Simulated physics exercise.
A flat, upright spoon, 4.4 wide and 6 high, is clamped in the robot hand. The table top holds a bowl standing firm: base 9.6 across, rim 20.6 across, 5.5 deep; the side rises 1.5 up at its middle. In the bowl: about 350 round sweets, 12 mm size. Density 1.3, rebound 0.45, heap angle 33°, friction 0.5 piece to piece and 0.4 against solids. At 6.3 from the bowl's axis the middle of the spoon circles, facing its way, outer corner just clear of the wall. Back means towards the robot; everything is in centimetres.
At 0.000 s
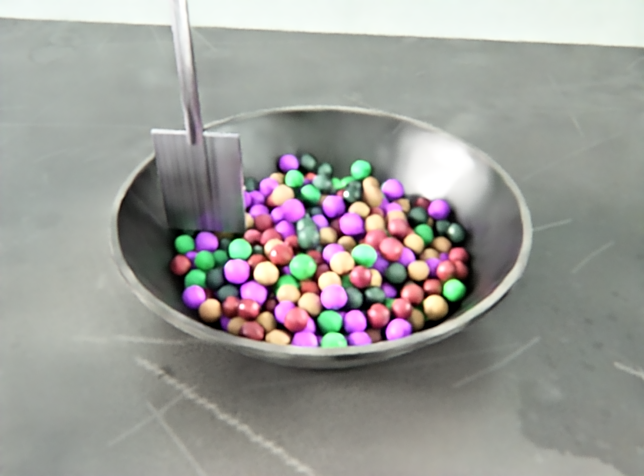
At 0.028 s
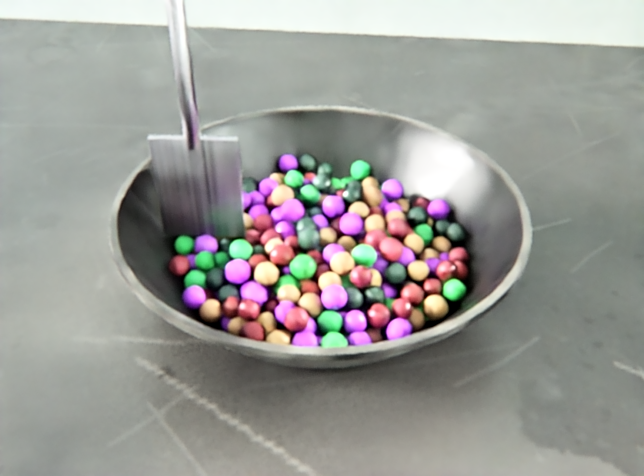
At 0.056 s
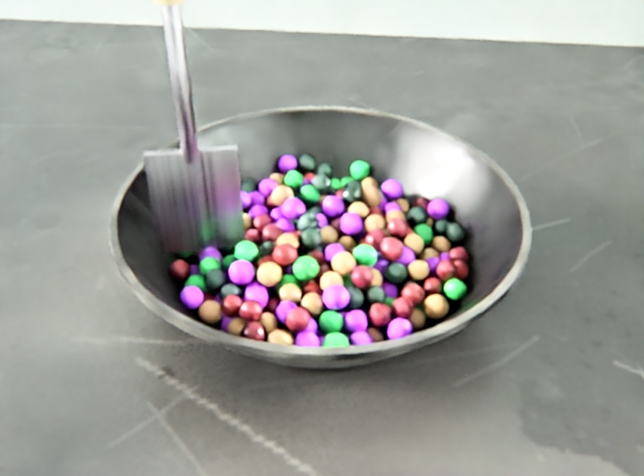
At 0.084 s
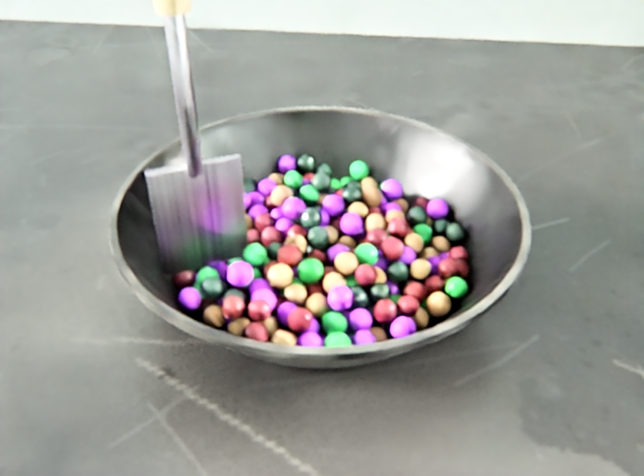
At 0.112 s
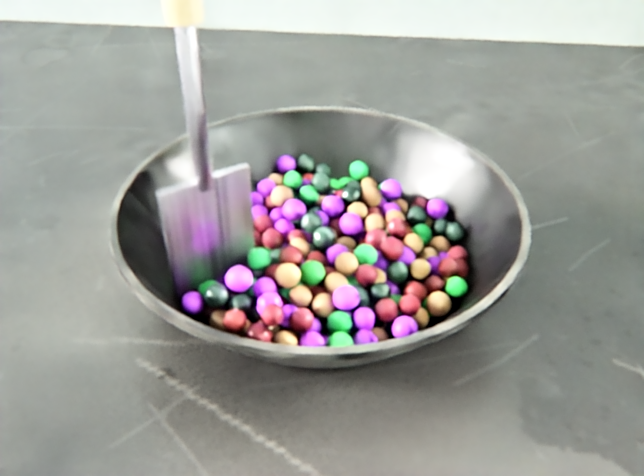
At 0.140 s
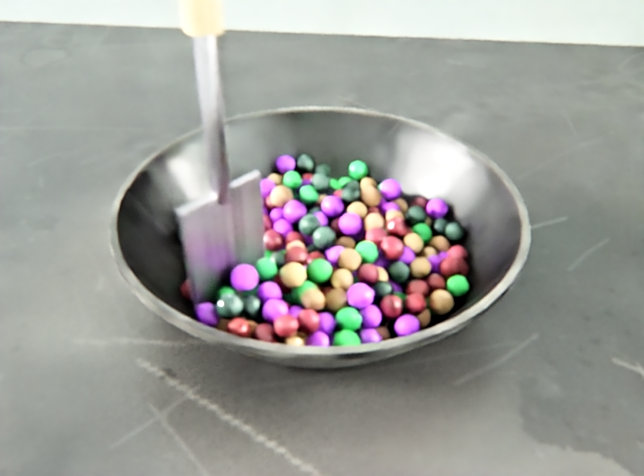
A dark bowl stays still as an upright flat utensil curves nearer, pushing colourful round sweets.
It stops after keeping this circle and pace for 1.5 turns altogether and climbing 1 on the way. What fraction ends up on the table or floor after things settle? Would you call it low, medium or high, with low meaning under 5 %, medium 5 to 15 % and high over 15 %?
I would call it medium, 5 to 15 %.
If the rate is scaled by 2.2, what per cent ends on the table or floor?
25 %.
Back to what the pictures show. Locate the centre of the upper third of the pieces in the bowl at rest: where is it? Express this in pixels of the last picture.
Close to (351, 241).
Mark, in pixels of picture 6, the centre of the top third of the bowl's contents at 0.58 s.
Upper-third centre: Approx. (328, 179) px.
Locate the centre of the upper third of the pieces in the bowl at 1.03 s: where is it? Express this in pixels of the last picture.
Centre, approx.: (320, 287).
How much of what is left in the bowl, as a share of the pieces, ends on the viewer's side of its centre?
I'd put it at roughly 50 per cent.
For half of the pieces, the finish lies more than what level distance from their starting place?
My guess is close to 4 centimetres.
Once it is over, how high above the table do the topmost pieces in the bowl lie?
About 5.0 centimetres.
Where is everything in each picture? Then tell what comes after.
In the first frame, spoon neck at (192, 105), 0° round; upper third of the load around (323, 240), from x 180 to 460, top at y 165; 353 in the bowl.
In the second frame, spoon neck at (189, 110), 4° round; upper third of the load around (319, 241), from x 180 to 460, top at y 165.
In the third frame, spoon neck at (187, 122), 16° round; upper third of the load around (317, 245), from x 180 to 460, top at y 165.
In the fourth frame, spoon neck at (190, 135), 28° round; upper third of the load around (318, 252), from x 185 to 460, top at y 165.
In the fifth frame, spoon neck at (201, 149), 40° round; upper third of the load around (318, 256), from x 190 to 460, top at y 165.
In the sixth frame, spoon neck at (218, 161), 52° round; upper third of the load around (319, 258), from x 190 to 460, top at y 165; 353 in the bowl.
After 0.58 s, 244° round, highest piece 7 above the table; 338 in the bowl, 12 on the table or floor, 3 in flight or on the tool.
After 1.03 s, 75° round, highest piece 7 above the table; 324 in the bowl, 27 on the table or floor, 2 in flight or on the tool.
After 1.45 s, 180° round, highest piece 4 above the table; 316 in the bowl, 37 on the table or floor.
After 2.15 s, 180° round, highest piece 4 above the table; 316 in the bowl, 37 on the table or floor.
At rest, 316 in the bowl, 37 on the table or floor. That is 10 % on the table or floor.
